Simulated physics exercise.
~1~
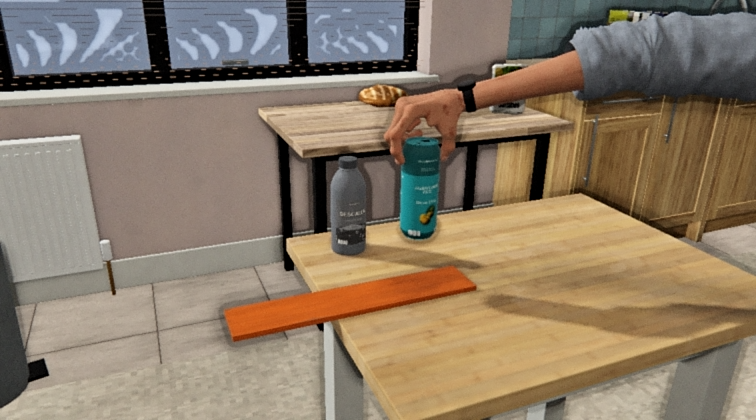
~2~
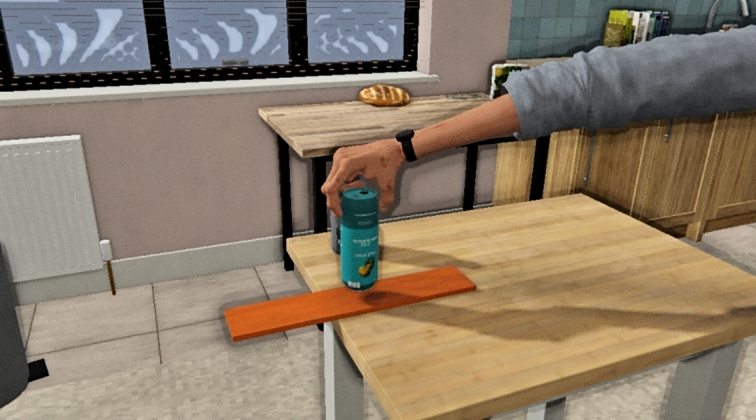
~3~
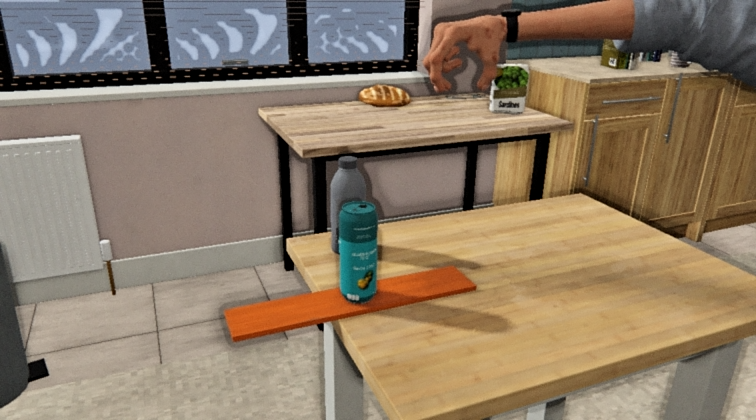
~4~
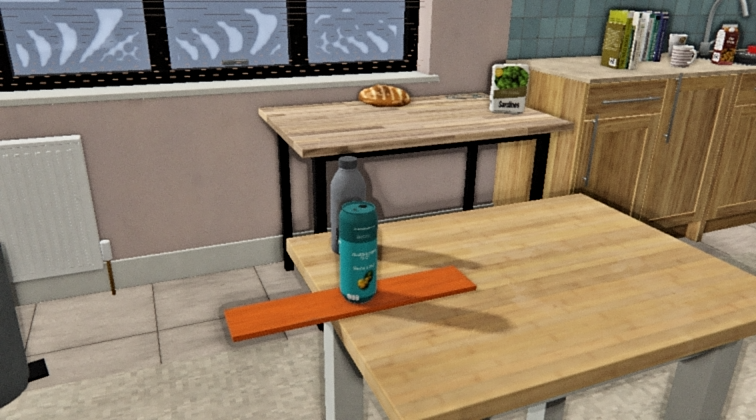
The clip shows a hand moving a turquoise can left from beside a grey bottle onto an orange board that juts past a wooden table's edge. The hand lets go and withdraws, and the can stays upright on the board, which remains in place.
